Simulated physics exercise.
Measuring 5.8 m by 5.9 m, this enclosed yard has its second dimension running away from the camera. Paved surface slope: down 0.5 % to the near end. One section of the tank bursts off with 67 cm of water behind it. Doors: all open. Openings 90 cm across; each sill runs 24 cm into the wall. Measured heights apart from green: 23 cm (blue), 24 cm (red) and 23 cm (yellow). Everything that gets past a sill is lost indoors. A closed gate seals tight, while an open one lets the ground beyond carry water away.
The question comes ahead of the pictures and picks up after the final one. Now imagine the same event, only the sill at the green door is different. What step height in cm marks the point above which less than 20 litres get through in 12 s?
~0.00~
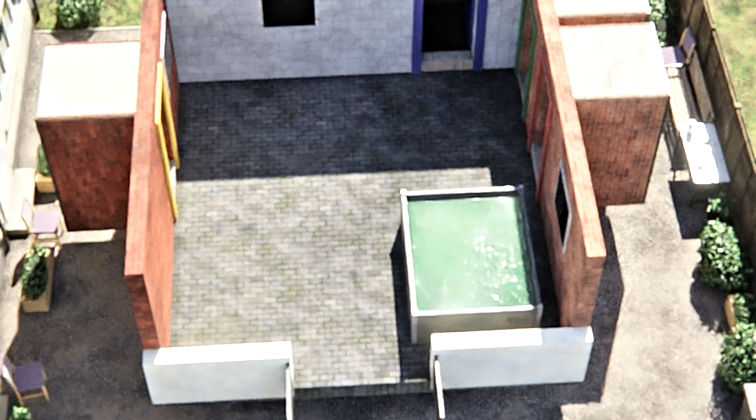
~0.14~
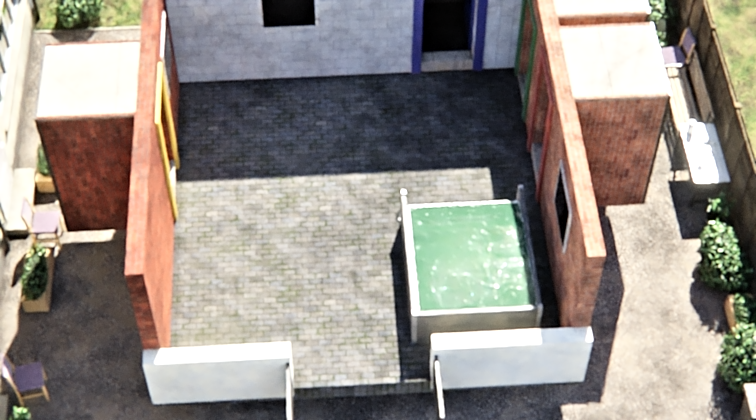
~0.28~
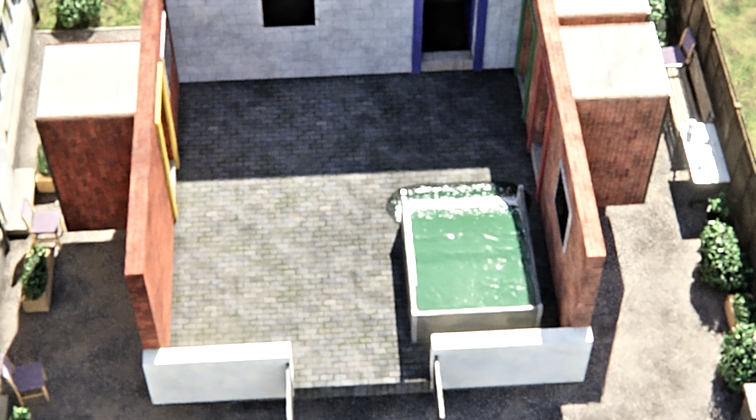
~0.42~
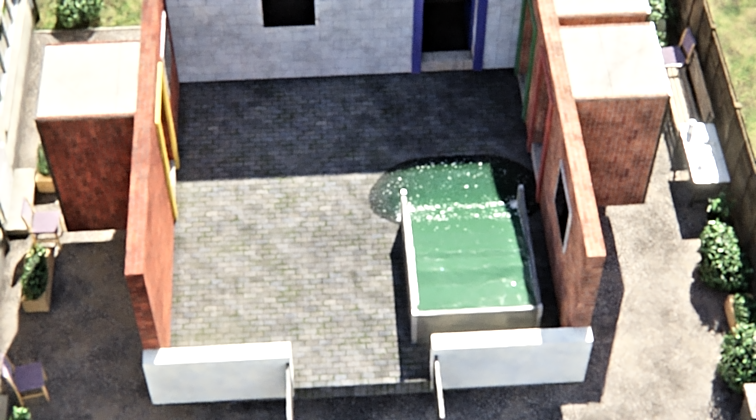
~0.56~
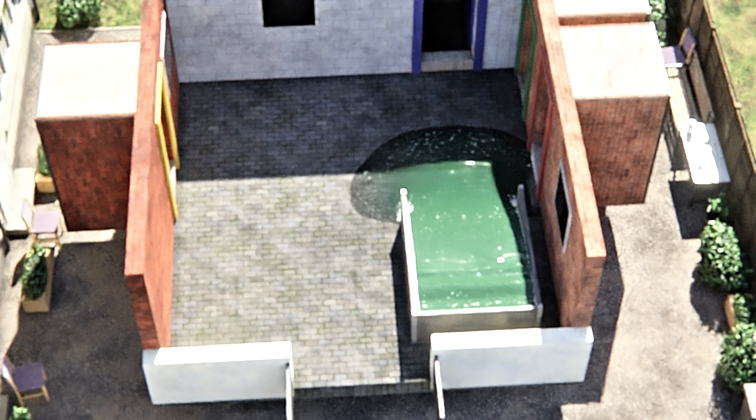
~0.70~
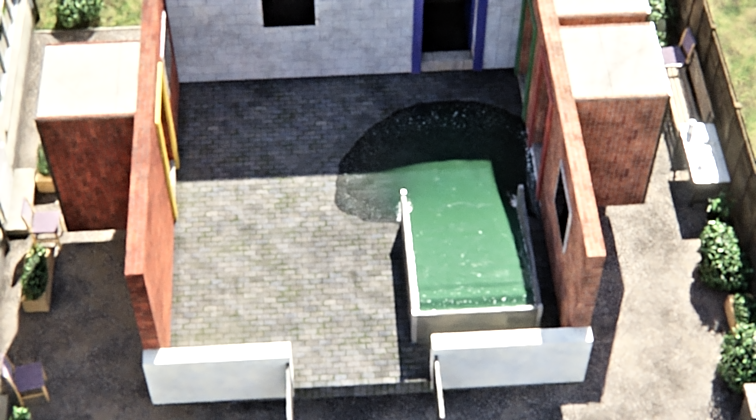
The point is around 29 cm.
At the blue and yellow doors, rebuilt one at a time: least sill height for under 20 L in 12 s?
Some 28 cm for blue, some 9.0 cm for yellow.
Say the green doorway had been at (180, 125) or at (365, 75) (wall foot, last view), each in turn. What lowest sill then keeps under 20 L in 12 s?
Roughly 19 cm for the first and 20 cm for the second.
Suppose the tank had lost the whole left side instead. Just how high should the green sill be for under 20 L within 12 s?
About 12.5 cm.
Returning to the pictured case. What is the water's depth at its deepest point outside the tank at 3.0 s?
Max depth: About 30 cm.
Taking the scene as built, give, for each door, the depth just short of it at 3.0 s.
Centimetres: Green = 23, blue = 27, red = 12, yellow = 0.
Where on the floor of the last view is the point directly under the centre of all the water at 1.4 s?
(460, 215).
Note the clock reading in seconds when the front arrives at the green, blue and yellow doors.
Times: Green 0.9 seconds, blue 0.9 seconds, yellow 3.6 seconds.
After 1.4 s water covers 35 % of the floor, deepest (40 cm) near (516, 73); 10 cm at the green door, 0 litres in over its 6 cm sill.
After 3.0 s water covers 45 % of the floor, deepest (30 cm) near (495, 74); 23 cm at the green door, 119 litres in over its 6 cm sill.
After 12.0 s water covers 95 % of the floor, deepest (10 cm) near (170, 380); 3 cm at the green door, 295 litres in over its 6 cm sill.
At the green door as built, the water arrived by 0.9 s and peaked near 25 cm at 2.6 s.
With a sill of 23.5 cm, 44 litres would have come in within the 12 s; with 31.5 cm, 11 litres. So under 20 litres takes about 29 cm.
